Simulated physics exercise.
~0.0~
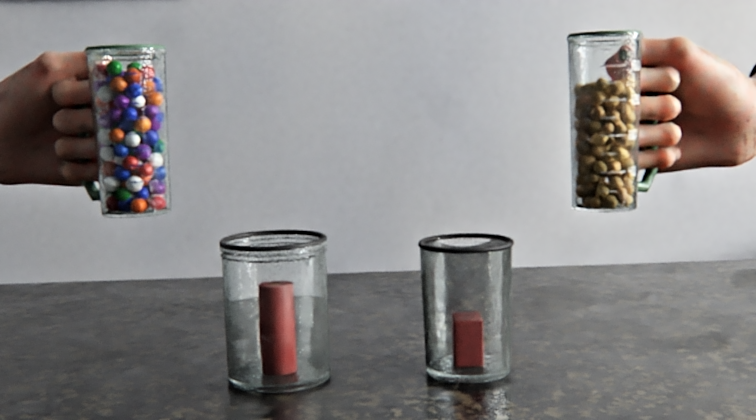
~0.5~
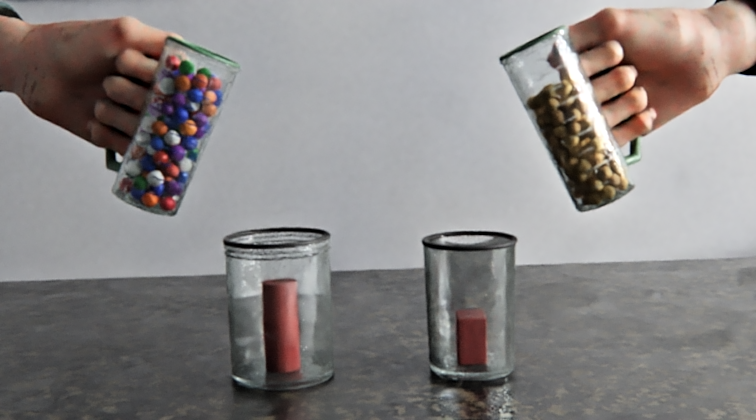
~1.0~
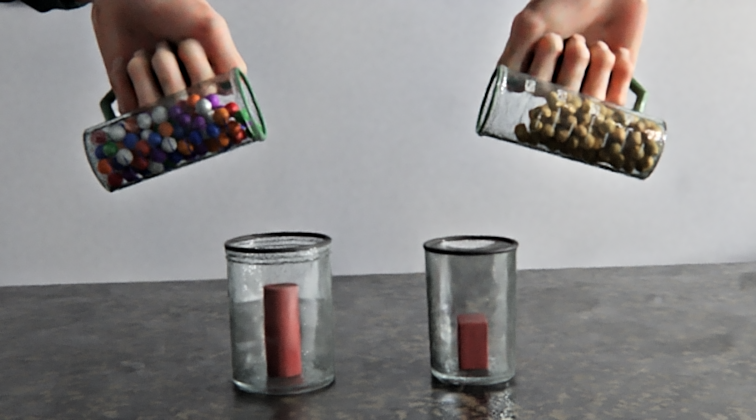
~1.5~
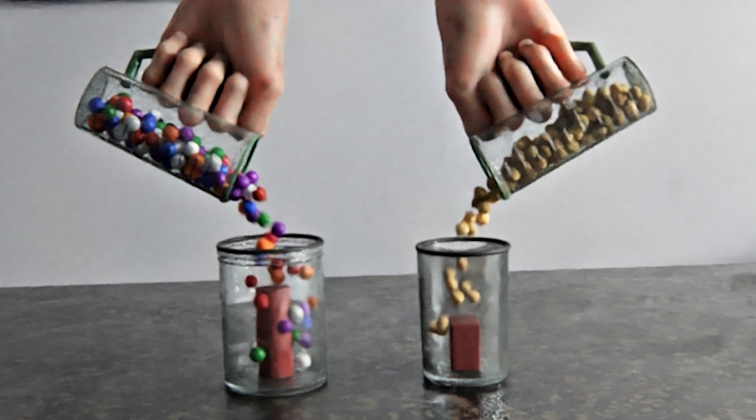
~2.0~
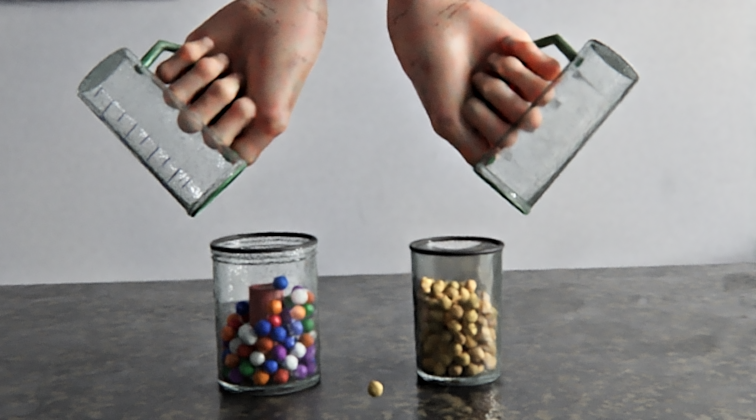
Two hands, one at each side, hold clear handled cups above a dark speckled counter against a pale wall, seen from the front by a slightly swaying camera. The left cup holds multicoloured beads and the right one tan, nut-like pieces, while below stand two clear containers, a taller red block upright in the left and a shorter one in the right. The hands tip the cups inward until both loads pour down around the blocks. Finally the cups are upturned and look empty, the left block's top still shows above the beads, the right block is hidden, and one tan piece lies on the counter between the containers.
